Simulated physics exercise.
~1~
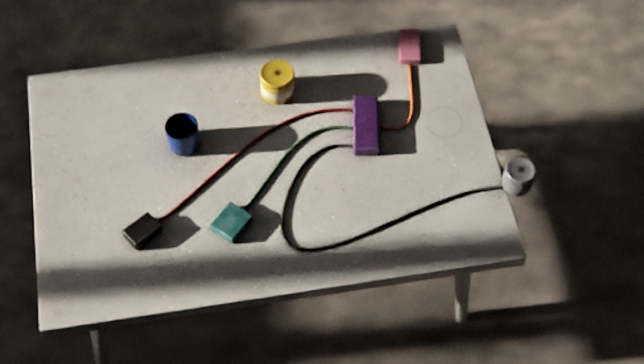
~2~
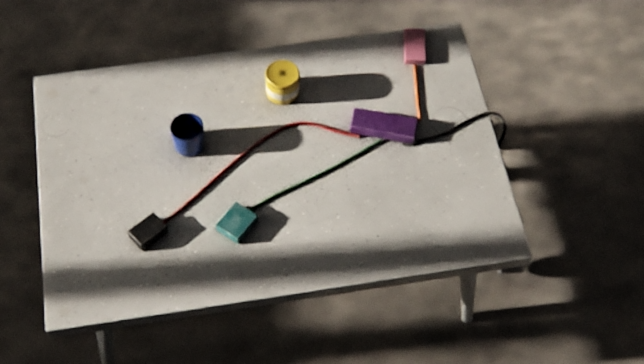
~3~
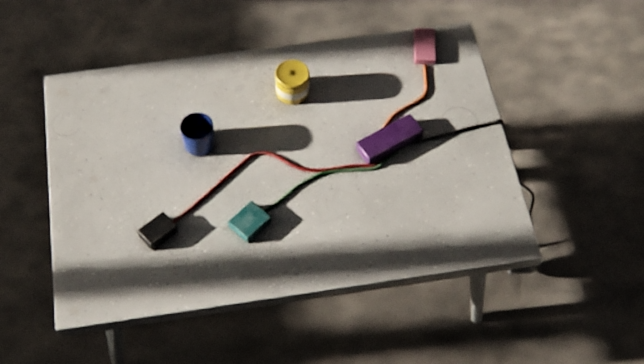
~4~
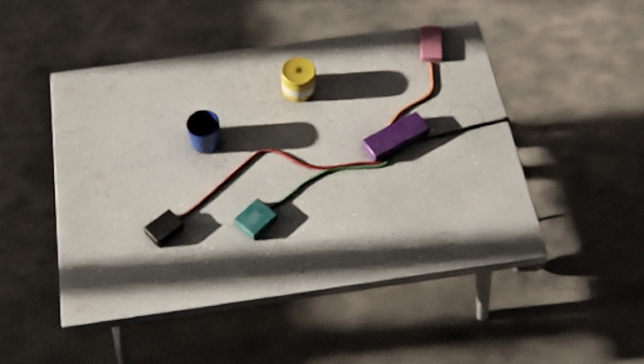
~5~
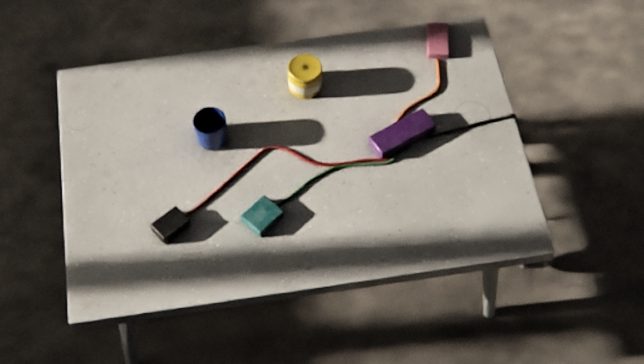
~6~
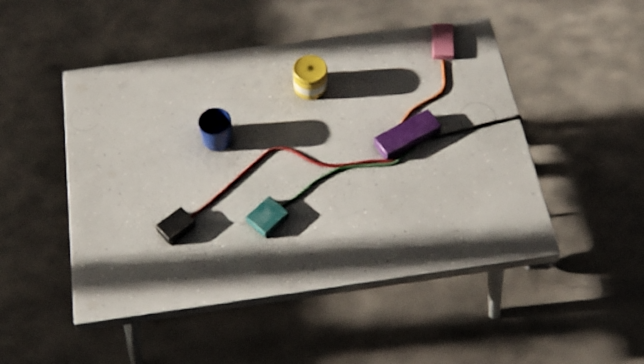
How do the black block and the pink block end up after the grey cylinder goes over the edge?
Both stay on the table, with the black block and the pink one hardly moving from where they started.
